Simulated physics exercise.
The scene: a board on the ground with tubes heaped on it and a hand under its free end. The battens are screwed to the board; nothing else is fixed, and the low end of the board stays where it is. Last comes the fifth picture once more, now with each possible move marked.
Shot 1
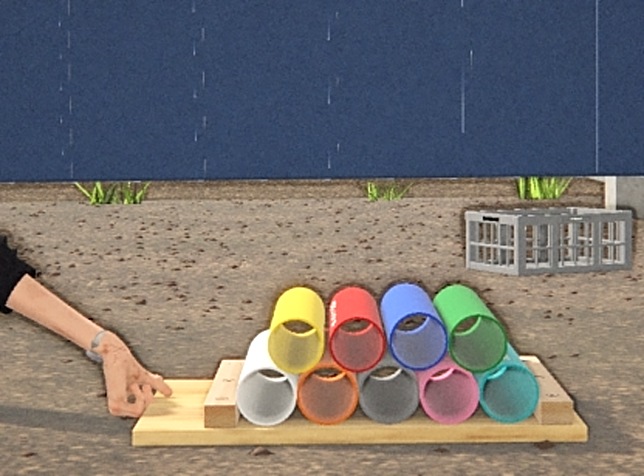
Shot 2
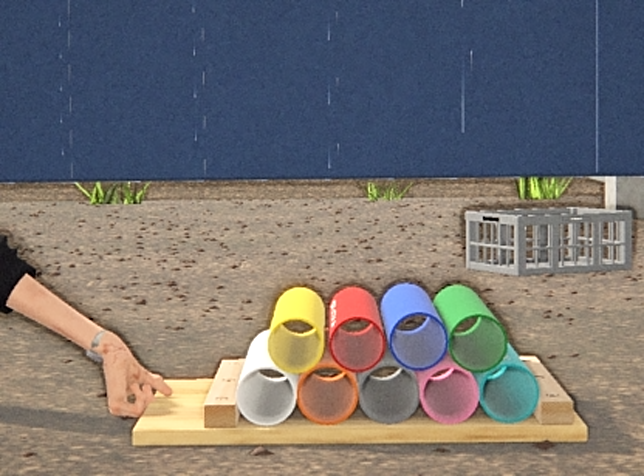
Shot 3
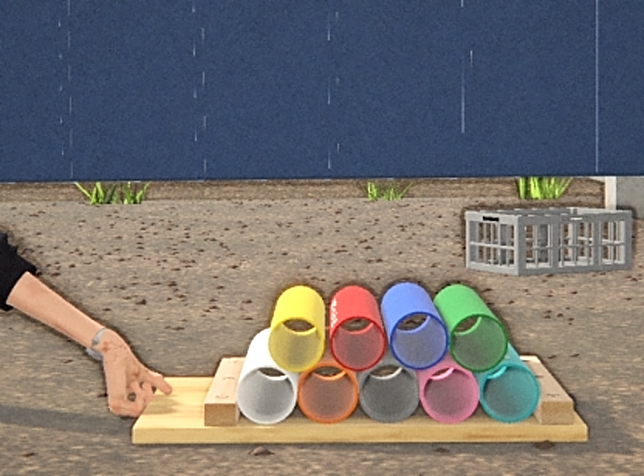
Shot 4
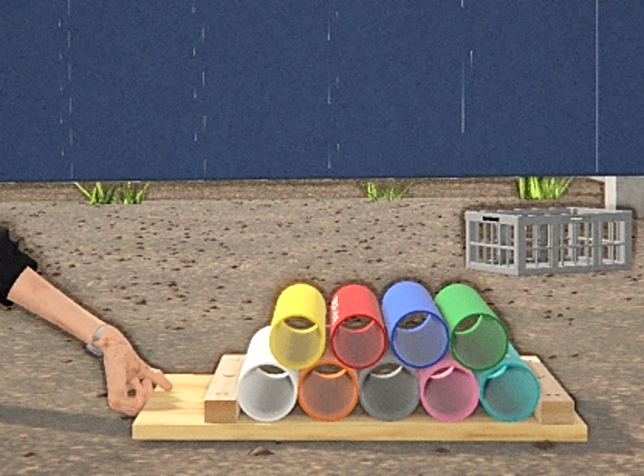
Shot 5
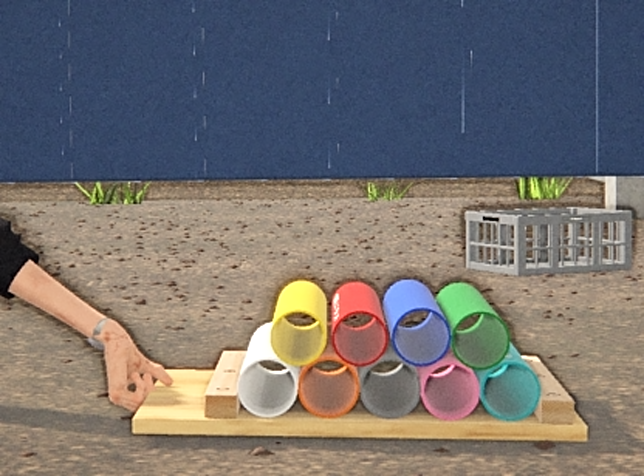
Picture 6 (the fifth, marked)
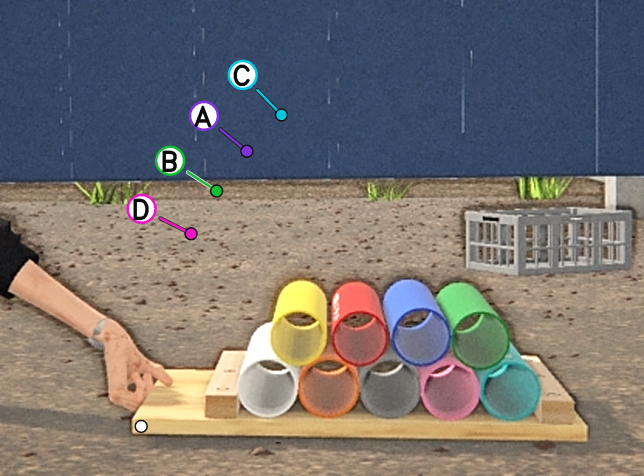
A hand barely moves at the left end of a board stacked with nine colourful tubes.
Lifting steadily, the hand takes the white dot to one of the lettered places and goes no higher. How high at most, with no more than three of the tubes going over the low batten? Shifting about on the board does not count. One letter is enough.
D is the limit.
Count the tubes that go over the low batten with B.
With B, four.
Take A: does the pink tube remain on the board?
Yes.
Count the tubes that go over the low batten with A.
The count is four.
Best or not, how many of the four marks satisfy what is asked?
One of the four.
On the marked copy, A at (247, 151); B at (217, 191); C at (282, 115); D at (191, 233); the white dot at (141, 426).
Taking D. A third of the way, board at 17°.
Two thirds of the way, board at 27°.
When it is over, board at 27°, two over the low batten (green, blue).
As for the rest, A four over the low batten (yellow, green, blue, red); B four over the low batten (yellow, green, blue, red); C four over the low batten (yellow, green, blue, red).
